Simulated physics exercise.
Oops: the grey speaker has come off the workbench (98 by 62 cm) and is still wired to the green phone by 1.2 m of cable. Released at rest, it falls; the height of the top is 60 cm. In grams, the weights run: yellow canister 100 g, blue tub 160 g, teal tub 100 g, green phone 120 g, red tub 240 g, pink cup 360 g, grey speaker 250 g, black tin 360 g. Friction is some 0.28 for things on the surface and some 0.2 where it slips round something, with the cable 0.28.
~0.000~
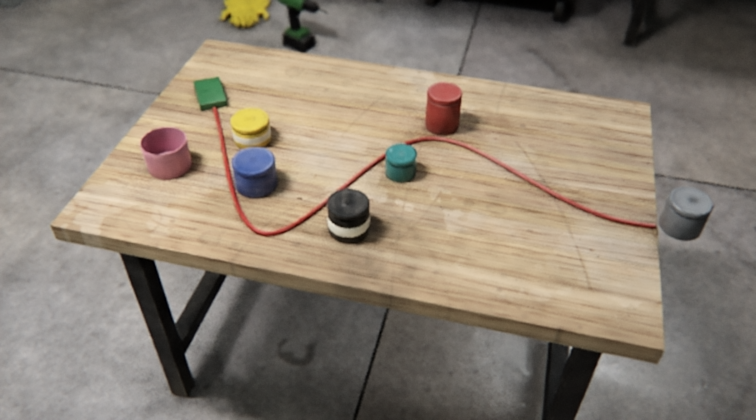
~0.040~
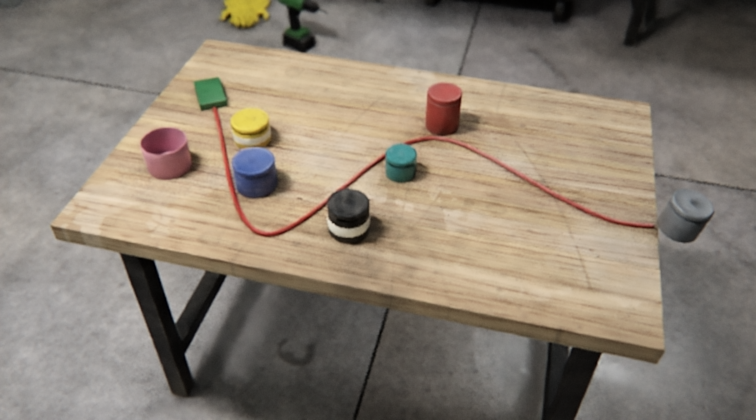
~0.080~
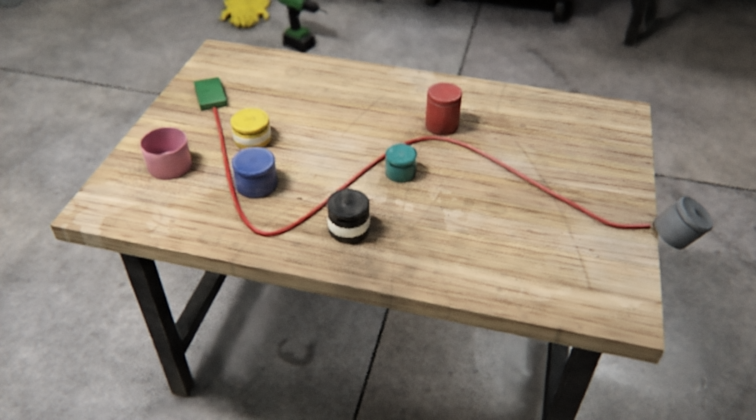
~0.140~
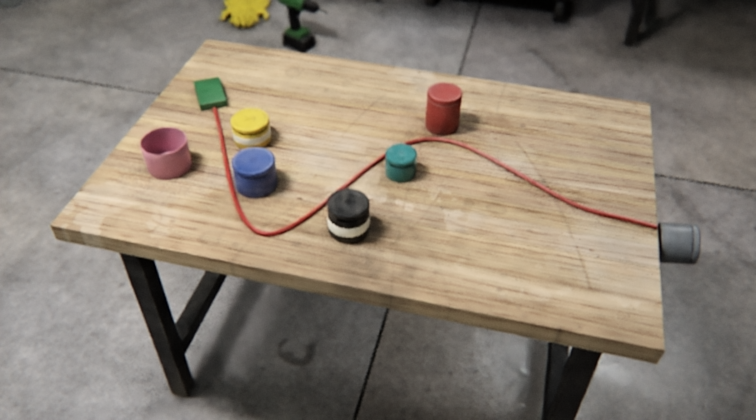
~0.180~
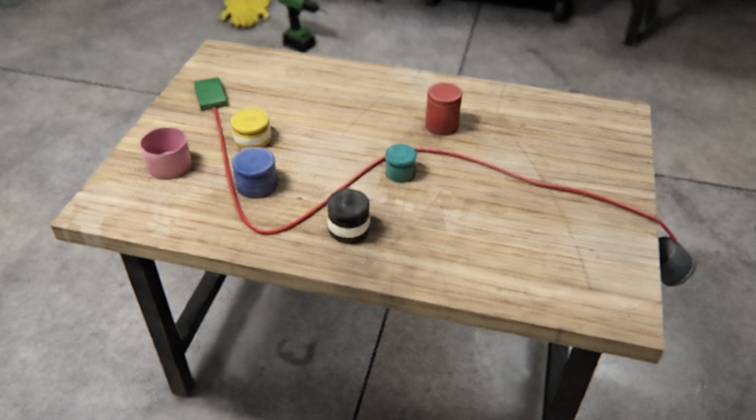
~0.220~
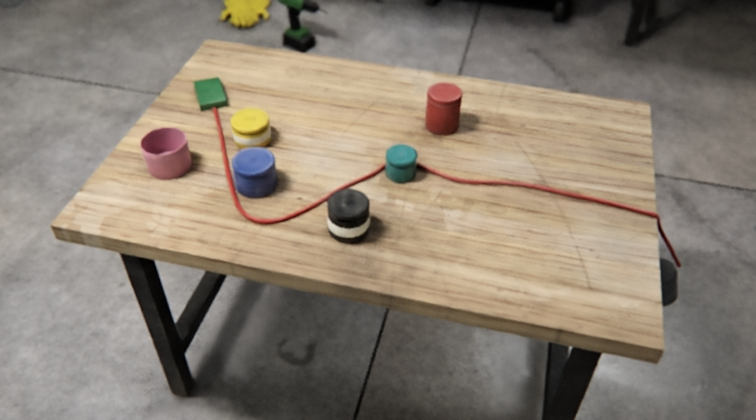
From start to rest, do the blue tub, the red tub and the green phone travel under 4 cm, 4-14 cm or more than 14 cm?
Result: The blue tub goes a great distance. The red tub scarcely stirs. The green phone goes a great distance.
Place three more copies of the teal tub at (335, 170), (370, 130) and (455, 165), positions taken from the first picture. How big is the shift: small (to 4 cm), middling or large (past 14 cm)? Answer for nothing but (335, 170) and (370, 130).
Taking them in turn, the first shows a medium amount of movement and the second shows only a little movement.
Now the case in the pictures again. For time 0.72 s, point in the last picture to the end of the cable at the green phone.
Somewhere about (300, 193) in the final view.
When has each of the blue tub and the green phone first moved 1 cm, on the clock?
The blue tub at 0.30 seconds and the green phone at 0.32 seconds.
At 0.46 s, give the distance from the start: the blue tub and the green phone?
At that time the blue tub has gone 15 cm and the green phone 10 cm.
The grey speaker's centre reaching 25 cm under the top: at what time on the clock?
0.30 s.
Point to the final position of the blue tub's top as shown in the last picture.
Somewhere around (357, 82) is where it ends up.
At 0.5 s, the cable's tail end at (239, 141); blue tub 15 cm off its start, green phone 12 cm off its start, teal tub 13 cm off its start.
At 0.7 s, the cable's tail end at (300, 193); green phone 41 cm off its start, blue tub 29 cm off its start, teal tub 17 cm off its start.
At 1.0 s, the cable's tail end at (301, 195); green phone 41 cm off its start at (312, 207), blue tub 30 cm off its start at (357, 82), teal tub 17 cm off its start at (422, 222).
At 1.2 s, the cable's tail end at (301, 195); green phone 41 cm off its start, blue tub 30 cm off its start, teal tub 17 cm off its start.
At 2.4 s, the cable's tail end at (301, 195); green phone 41 cm off its start at (312, 207), blue tub 30 cm off its start at (357, 82), red tub 0 cm off its start at (445, 91), teal tub 17 cm off its start at (422, 222).
